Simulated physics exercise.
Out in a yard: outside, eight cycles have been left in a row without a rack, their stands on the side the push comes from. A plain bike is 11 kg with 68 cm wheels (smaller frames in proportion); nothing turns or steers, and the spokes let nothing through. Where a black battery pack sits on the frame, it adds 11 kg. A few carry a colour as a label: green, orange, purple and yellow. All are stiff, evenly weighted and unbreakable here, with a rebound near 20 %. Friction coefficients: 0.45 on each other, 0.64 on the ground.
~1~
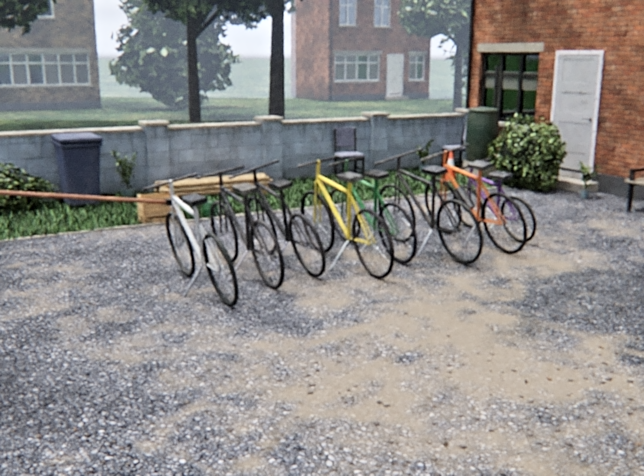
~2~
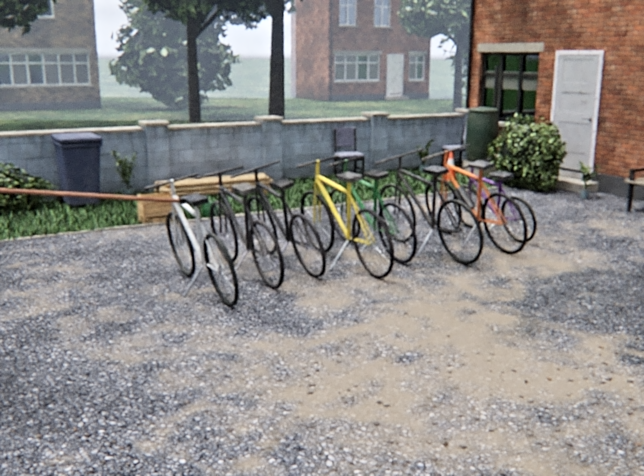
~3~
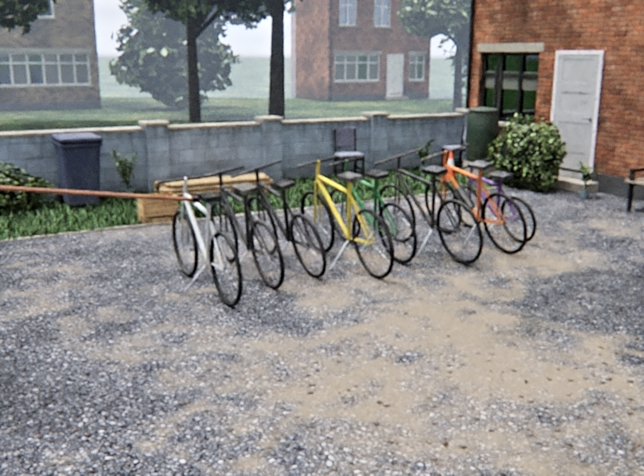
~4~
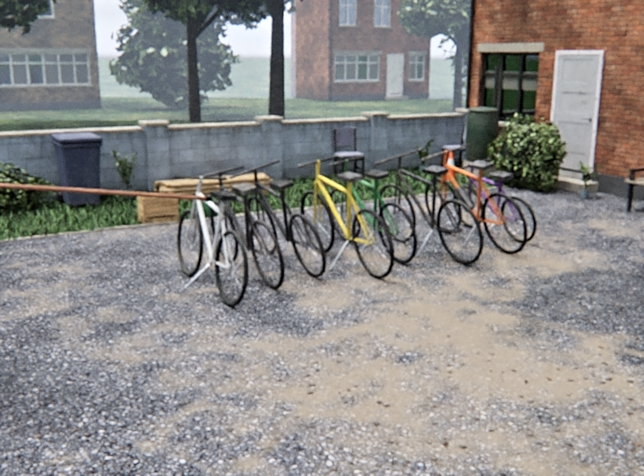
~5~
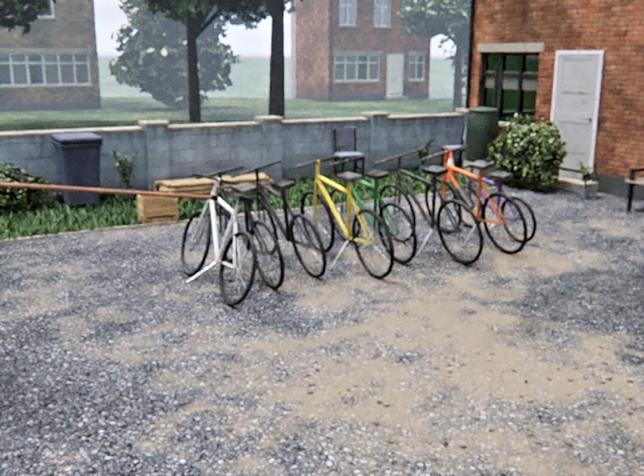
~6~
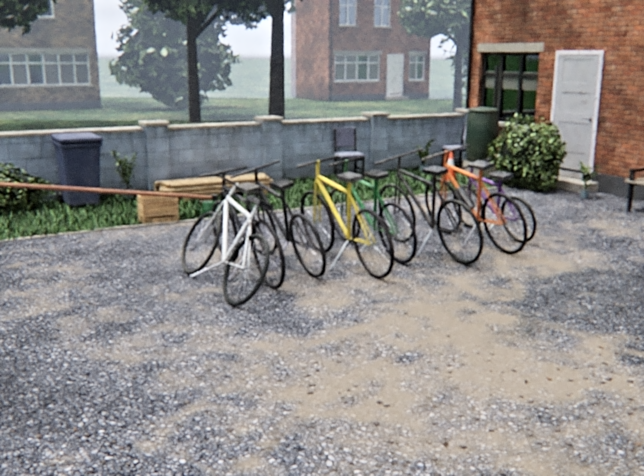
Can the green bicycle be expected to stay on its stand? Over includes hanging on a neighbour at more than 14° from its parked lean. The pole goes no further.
It goes over.
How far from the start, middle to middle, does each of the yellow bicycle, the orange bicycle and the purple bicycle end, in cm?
Yellow 50, orange 0, purple 0.
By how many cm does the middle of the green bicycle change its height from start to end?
About 0 cm lower.
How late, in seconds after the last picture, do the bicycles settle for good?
At about 4.0 s.
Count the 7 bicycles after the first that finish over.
It comes to 4.
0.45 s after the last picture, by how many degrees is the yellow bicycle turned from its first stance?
About 0°.
Then, 0.45 s on from the sixth picture, 1 of the 7 other bicycles over; green bicycle unmoved.
Then, 1.57 s on from the sixth picture, 2 of the 7 other bicycles over; green bicycle unmoved.
Then, 2.85 s on from the sixth picture, 3 of the 7 other bicycles over; green bicycle unmoved; yellow bicycle tipped 21°.
Then, 3.61 s on from the sixth picture, 4 of the 7 other bicycles over; green bicycle tipped 21°; yellow bicycle tipped 41°.
Finally, 4 of the 7 other bicycles over; green bicycle tipped 25°; yellow bicycle tipped 43°; purple bicycle unmoved. Three left standing. Seen by the last camera, middles, green bicycle near (383, 206), yellow bicycle near (375, 216).
